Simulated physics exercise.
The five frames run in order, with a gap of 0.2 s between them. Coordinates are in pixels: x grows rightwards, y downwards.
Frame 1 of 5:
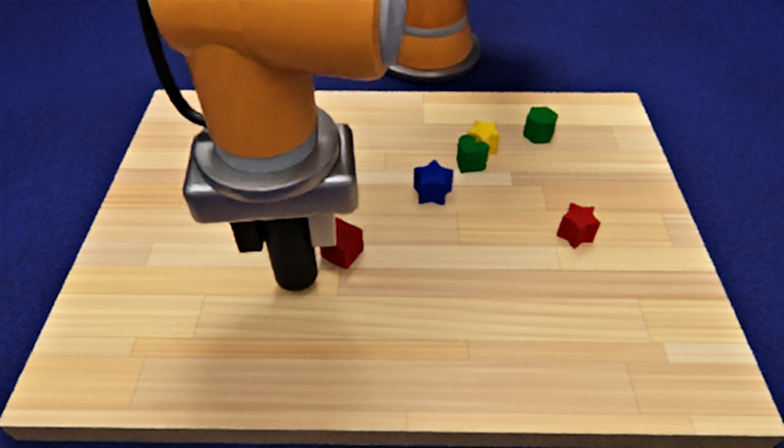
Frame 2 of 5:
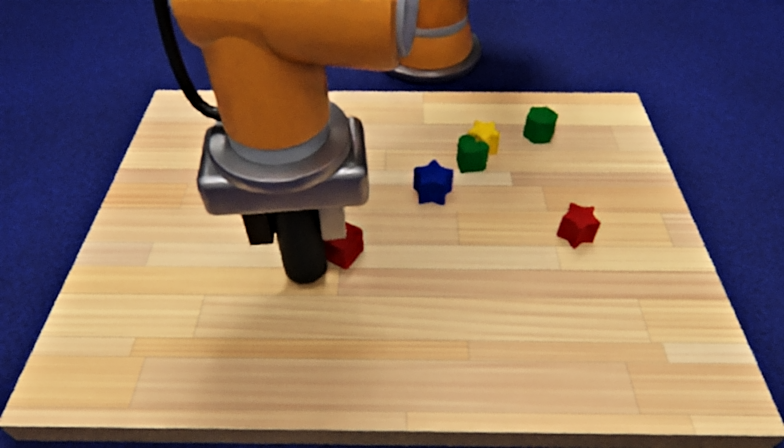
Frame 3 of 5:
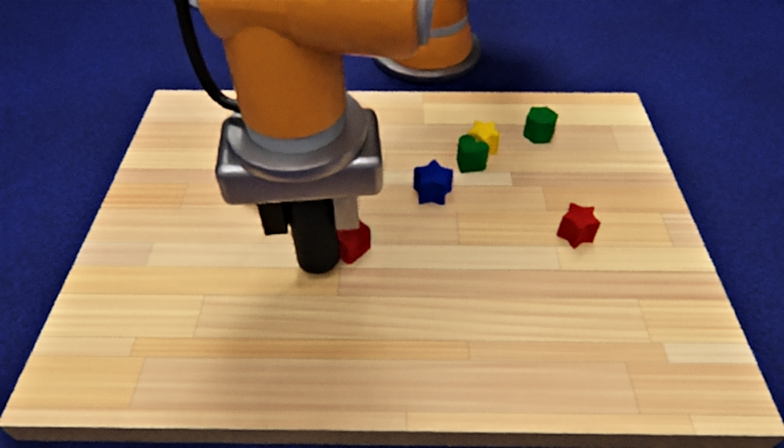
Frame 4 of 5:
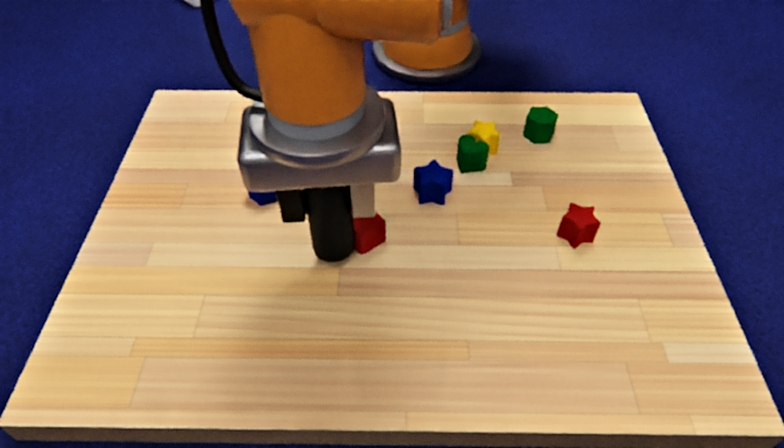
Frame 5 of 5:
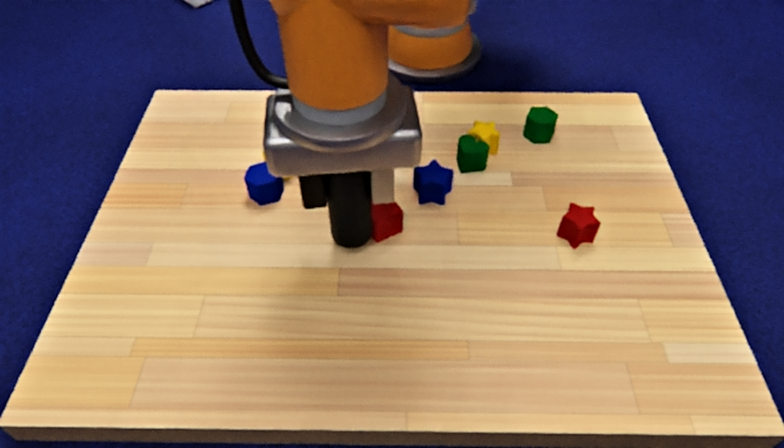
An orange robot arm with a grey wrist and a black peg reaches over a pale wooden board on a blue surface, seen from above at a fixed angle. A red block sits beside the peg, with a blue star, green blocks and a yellow star beyond and a red star at right. The peg moves right and away, pushing the red block along, as a blue block appears at left.
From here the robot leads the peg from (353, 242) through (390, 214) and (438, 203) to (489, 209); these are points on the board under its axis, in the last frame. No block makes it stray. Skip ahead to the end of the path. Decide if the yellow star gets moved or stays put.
At the moment the path ends, the yellow star no longer stands where it did.
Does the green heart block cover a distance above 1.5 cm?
I believe so.
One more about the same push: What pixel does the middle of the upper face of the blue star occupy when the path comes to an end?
Around pixel (504, 148).
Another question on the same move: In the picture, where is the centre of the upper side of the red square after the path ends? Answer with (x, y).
Its top middle: (514, 170).
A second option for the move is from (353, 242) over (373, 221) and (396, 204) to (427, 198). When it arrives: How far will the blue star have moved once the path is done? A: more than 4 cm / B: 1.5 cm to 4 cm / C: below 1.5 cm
(A)
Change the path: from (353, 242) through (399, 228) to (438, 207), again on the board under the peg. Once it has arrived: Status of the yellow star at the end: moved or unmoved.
If the peg follows that path, the yellow star ends up shifted.
On the path given first. One third of the way, peg (391, 204); red square (423, 183), turned 15° clockwise; blue star (445, 167), turned 20° anticlockwise.
Two thirds of the way, peg (440, 193); red square (470, 171); blue star (482, 151), turned 35° anticlockwise; green heart block (487, 133); yellow star (491, 118).
At the end, peg (491, 200); red square (514, 170), turned 35° anticlockwise; blue star (504, 148), turned 75° anticlockwise; green heart block (489, 130), turned 20° anticlockwise; yellow star (491, 114), turned 15° anticlockwise.
